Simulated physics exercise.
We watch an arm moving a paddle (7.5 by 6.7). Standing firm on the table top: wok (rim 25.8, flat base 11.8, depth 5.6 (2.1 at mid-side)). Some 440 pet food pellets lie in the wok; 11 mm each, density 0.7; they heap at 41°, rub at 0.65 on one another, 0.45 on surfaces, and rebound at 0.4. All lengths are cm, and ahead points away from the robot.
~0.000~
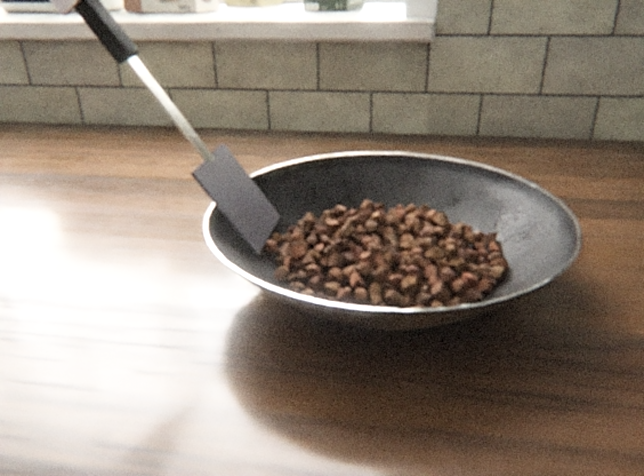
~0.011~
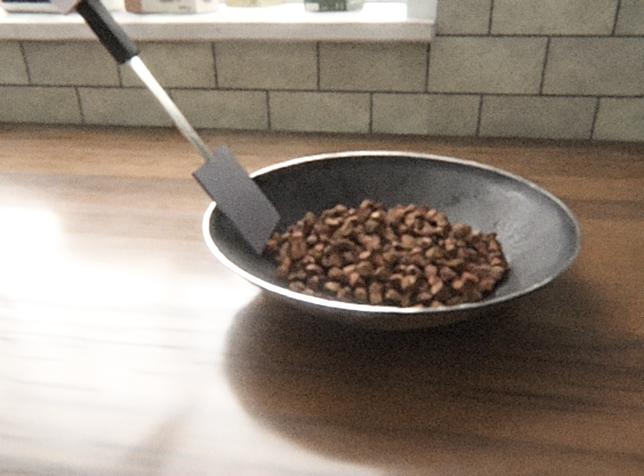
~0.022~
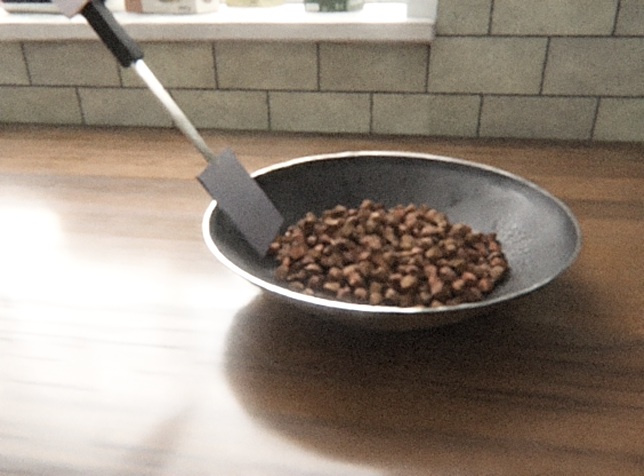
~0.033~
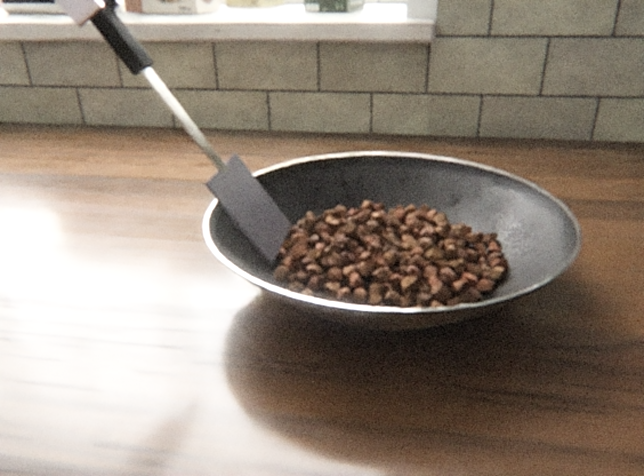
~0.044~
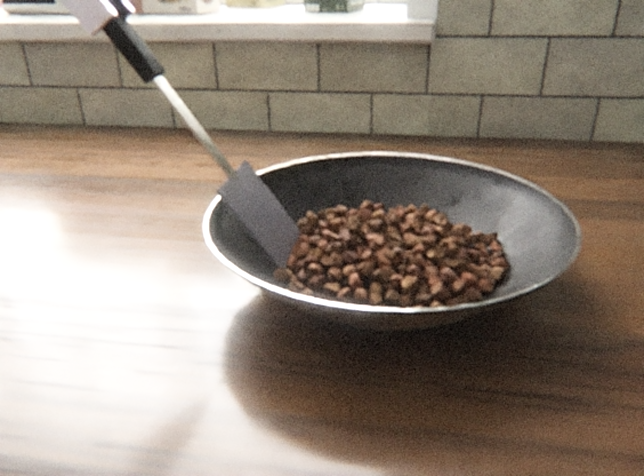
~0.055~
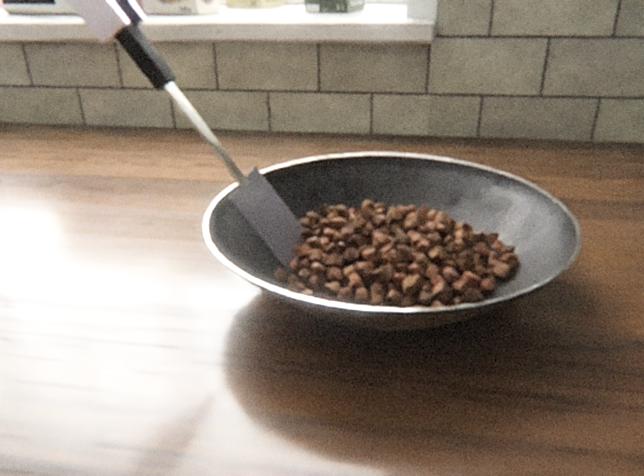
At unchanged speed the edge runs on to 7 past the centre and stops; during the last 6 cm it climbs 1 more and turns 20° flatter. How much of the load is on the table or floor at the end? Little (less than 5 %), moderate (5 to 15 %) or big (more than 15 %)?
A moderate share, 5 to 15 %, ends on the table or floor.
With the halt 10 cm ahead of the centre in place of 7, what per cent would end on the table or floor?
It would be near 40 per cent.
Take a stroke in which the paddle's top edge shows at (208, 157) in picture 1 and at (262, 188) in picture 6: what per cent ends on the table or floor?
Some 30 per cent.
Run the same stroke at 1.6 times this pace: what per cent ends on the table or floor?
Some 25 per cent.
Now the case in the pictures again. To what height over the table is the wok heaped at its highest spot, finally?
About 7.5 cm.
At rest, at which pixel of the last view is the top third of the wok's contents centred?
Around (515, 231).
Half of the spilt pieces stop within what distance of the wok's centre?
Some 18 cm.
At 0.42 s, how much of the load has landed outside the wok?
About 10 per cent.
After 0.12 s, sloping 55°, highest piece 8 above the table; 439 in the wok, 2 on the blade or in flight.
After 0.19 s, sloping 48°, highest piece 13 above the table; 437 in the wok, 4 on the blade or in flight.
After 0.42 s, sloping 35°, highest piece 7 above the table; 397 in the wok, 43 on the table or floor, 1 on the blade or in flight.
After 1.47 s, sloping 35°, highest piece 7 above the table; 396 in the wok, 45 on the table or floor.
At rest, 396 in the wok, 45 on the table or floor. That is 10 % on the table or floor.
